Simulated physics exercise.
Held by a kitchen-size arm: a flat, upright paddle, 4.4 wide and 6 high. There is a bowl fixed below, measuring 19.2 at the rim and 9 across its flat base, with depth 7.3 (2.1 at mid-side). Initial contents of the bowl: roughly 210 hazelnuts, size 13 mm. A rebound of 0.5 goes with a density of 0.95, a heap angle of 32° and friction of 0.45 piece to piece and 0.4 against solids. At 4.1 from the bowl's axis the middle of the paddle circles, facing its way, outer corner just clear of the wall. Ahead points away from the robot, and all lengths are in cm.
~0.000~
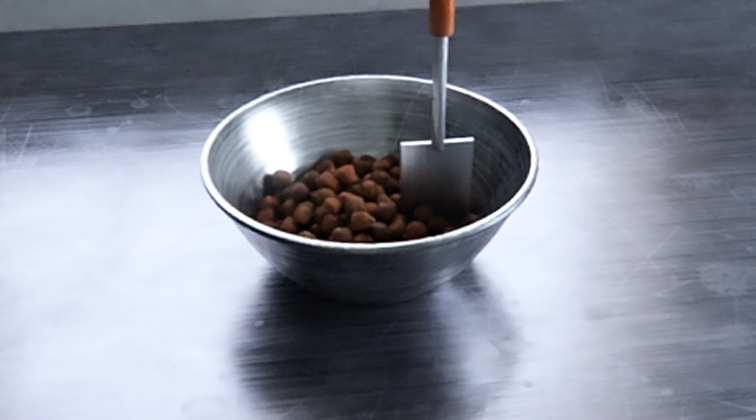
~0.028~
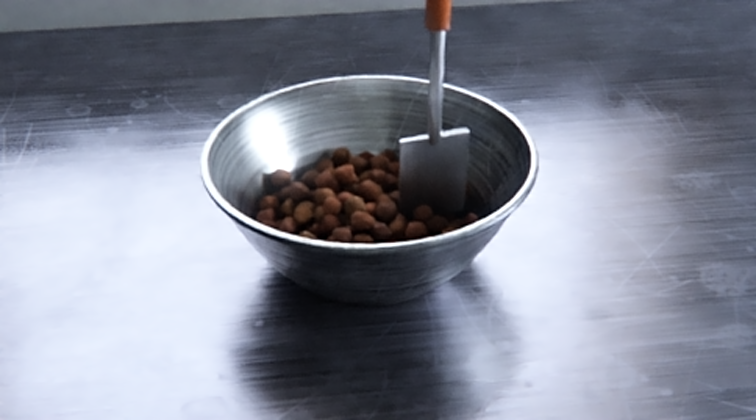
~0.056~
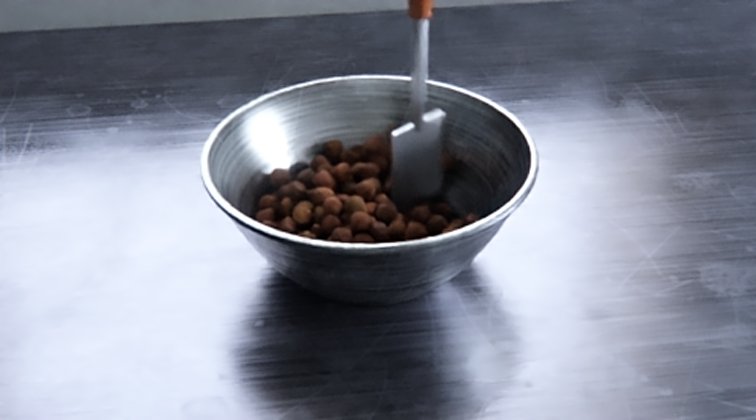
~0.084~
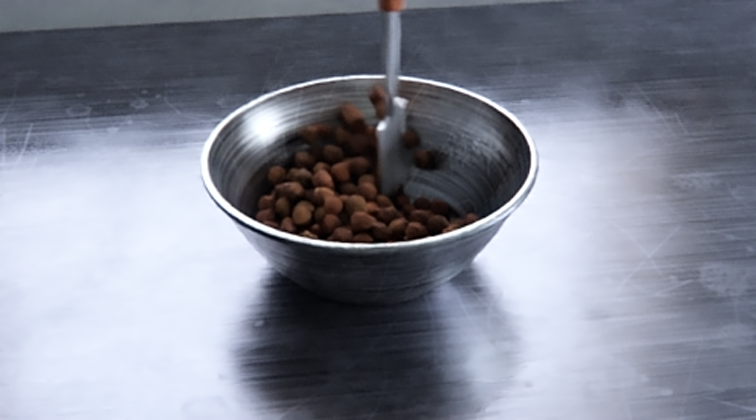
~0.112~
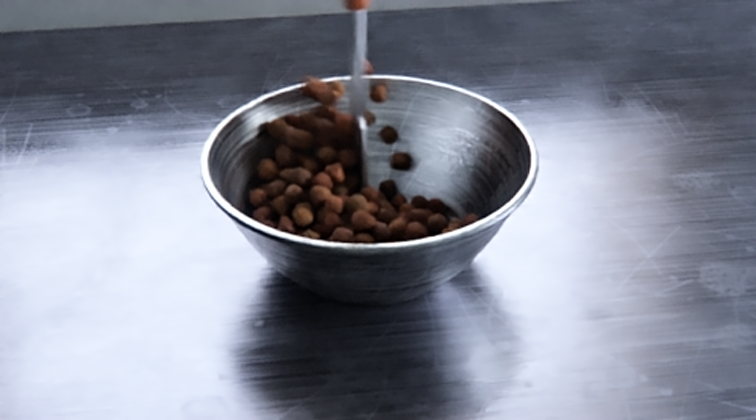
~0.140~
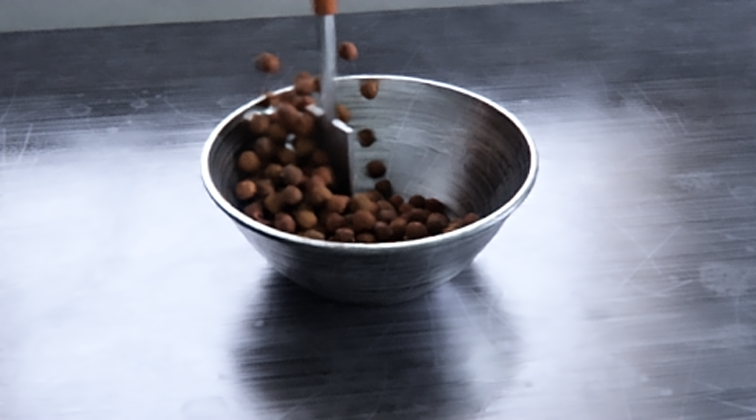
A metal bowl sits still while a paddle sweeps left through brown nuts, tossing some upward.
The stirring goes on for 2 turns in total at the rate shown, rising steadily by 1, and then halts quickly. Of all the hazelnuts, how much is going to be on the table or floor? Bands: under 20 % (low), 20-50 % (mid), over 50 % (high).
Mid.
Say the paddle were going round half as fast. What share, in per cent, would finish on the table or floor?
Near 0 in a hundred, it would be.
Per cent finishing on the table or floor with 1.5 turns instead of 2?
Roughly 25 percent would end up there.
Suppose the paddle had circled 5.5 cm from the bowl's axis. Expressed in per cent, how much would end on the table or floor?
That would come to roughly 5 percent.
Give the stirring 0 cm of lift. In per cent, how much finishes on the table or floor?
It comes to some 35 per cent.
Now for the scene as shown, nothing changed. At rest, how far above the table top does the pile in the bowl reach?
It reaches some 6.0 cm above the table.
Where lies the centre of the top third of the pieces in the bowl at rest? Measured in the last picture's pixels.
Roughly at pixel (426, 188).
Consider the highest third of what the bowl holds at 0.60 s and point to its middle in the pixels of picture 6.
Near pixel (288, 219).
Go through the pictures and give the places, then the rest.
Paddle neck at (438, 120), 0° round; upper third of the load around (354, 210), from x 265 to 470, top at y 160; 214 in the bowl, in the first frame.
Paddle neck at (435, 113), 10° round; upper third of the load around (355, 206), from x 265 to 470, top at y 160, in the second frame.
Paddle neck at (418, 100), 36° round; upper third of the load around (358, 199), from x 265 to 470, top at y 135, in the third frame.
Paddle neck at (390, 92), 64° round; upper third of the load around (349, 180), from x 265 to 470, top at y 95, in the fourth frame.
Paddle neck at (358, 91), 93° round; upper third of the load around (324, 171), from x 260 to 470, top at y 70, in the fifth frame.
Paddle neck at (328, 96), 121° round; upper third of the load around (301, 165), from x 245 to 470, top at y 50; 213 in the bowl, 1 in flight or on the tool, in the sixth frame.
By 0.37 s, 352° round, highest piece 10 above the table; 179 in the bowl, 11 on the table or floor, 24 in flight or on the tool.
By 0.60 s, 224° round, highest piece 9 above the table; 166 in the bowl, 46 on the table or floor, 2 in flight or on the tool.
By 0.91 s, 0° round, highest piece 8 above the table; 158 in the bowl, 55 on the table or floor, 1 in flight or on the tool.
By 1.61 s, 0° round, highest piece 6 above the table; 158 in the bowl, 56 on the table or floor.
Final count, 158 in the bowl, 56 on the table or floor. That is 26 % on the table or floor.
